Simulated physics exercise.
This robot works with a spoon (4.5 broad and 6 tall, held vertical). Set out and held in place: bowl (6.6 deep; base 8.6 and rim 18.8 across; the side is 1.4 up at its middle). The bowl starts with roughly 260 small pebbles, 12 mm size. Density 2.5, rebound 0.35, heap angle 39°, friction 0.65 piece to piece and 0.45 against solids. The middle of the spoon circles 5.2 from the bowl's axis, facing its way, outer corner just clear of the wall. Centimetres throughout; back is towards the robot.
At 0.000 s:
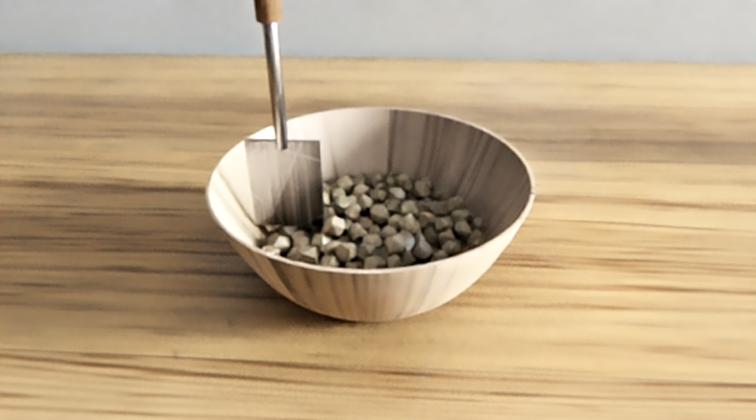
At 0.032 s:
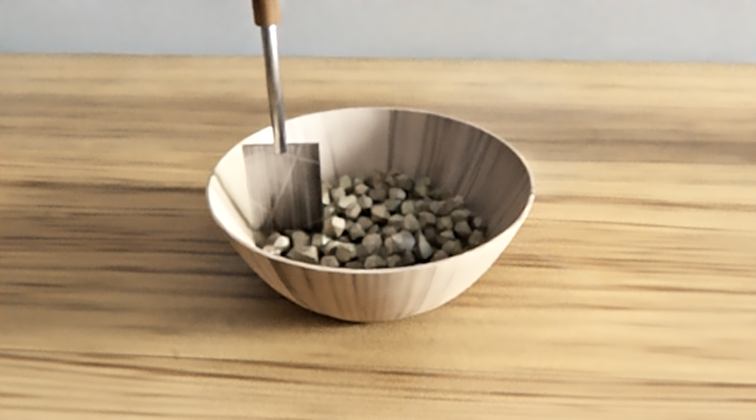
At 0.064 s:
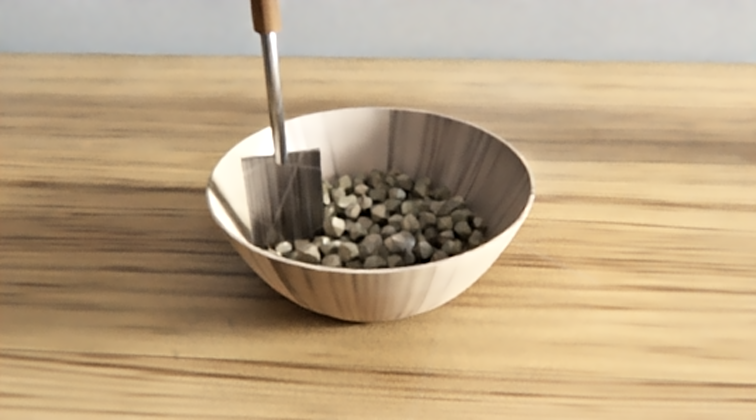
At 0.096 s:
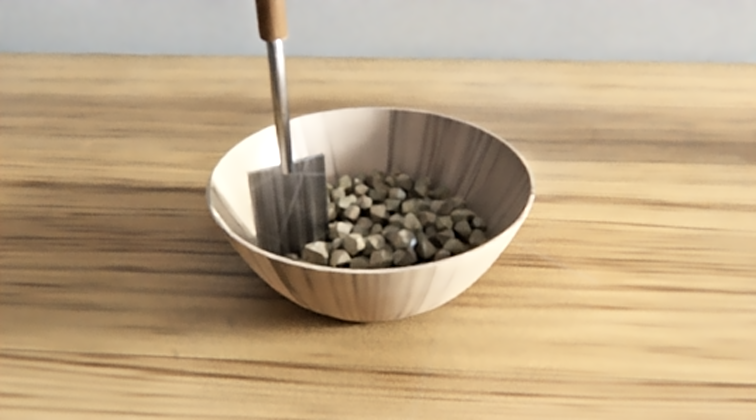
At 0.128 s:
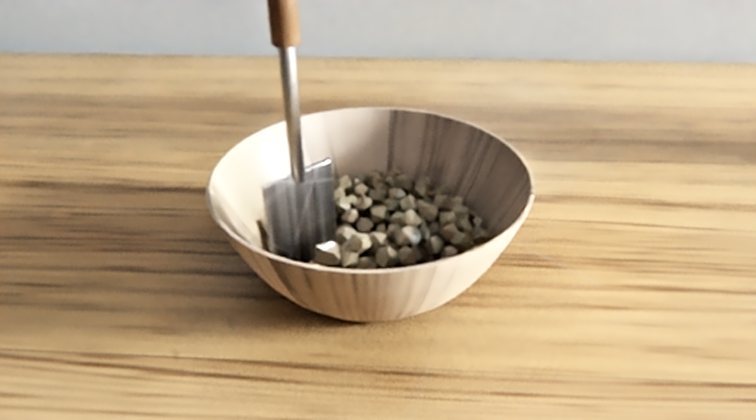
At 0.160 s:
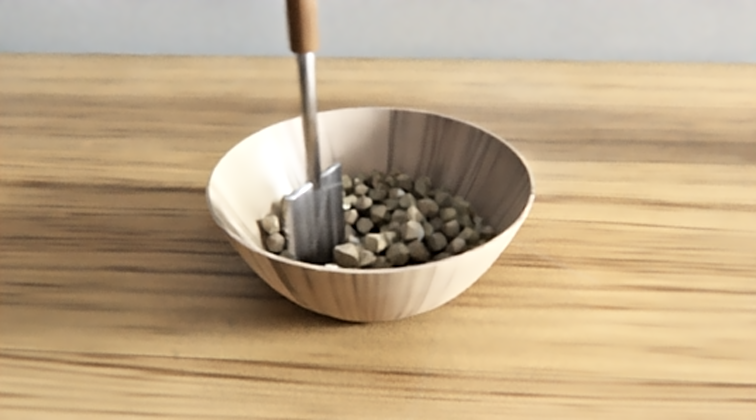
Wooden bowl of small pebbles on a wood-grain table, with an upright flat metal spoon turning and sweeping along its left side towards the front.
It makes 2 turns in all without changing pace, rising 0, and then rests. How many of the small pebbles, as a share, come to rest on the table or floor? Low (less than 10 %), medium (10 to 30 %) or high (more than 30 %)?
Share on the table or floor: Medium (10 to 30 %).
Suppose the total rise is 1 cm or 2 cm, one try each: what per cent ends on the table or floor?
Some 5 and 5 per cent.
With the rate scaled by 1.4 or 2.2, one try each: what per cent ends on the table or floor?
Some 25 and 35 per cent.
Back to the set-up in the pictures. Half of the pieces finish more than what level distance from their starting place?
Some 7 cm.
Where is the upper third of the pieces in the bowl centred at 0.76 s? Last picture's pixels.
Near (279, 195).
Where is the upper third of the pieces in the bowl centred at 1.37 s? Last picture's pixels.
Near (412, 153).
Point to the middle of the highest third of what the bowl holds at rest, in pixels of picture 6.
At about (296, 245).
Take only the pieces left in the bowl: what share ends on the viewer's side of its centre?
Some 65 per cent.
After 0.76 s, 321° round, highest piece 8 above the table; 245 in the bowl, 13 on the table or floor, 2 in flight or on the tool.
After 1.37 s, 221° round, highest piece 8 above the table; 227 in the bowl, 31 on the table or floor, 2 in flight or on the tool.
After 1.87 s, 0° round, highest piece 6 above the table; 214 in the bowl, 46 on the table or floor.
After 2.57 s, 0° round, highest piece 6 above the table; 214 in the bowl, 46 on the table or floor.
At rest, 214 in the bowl, 46 on the table or floor. That is 18 % on the table or floor.
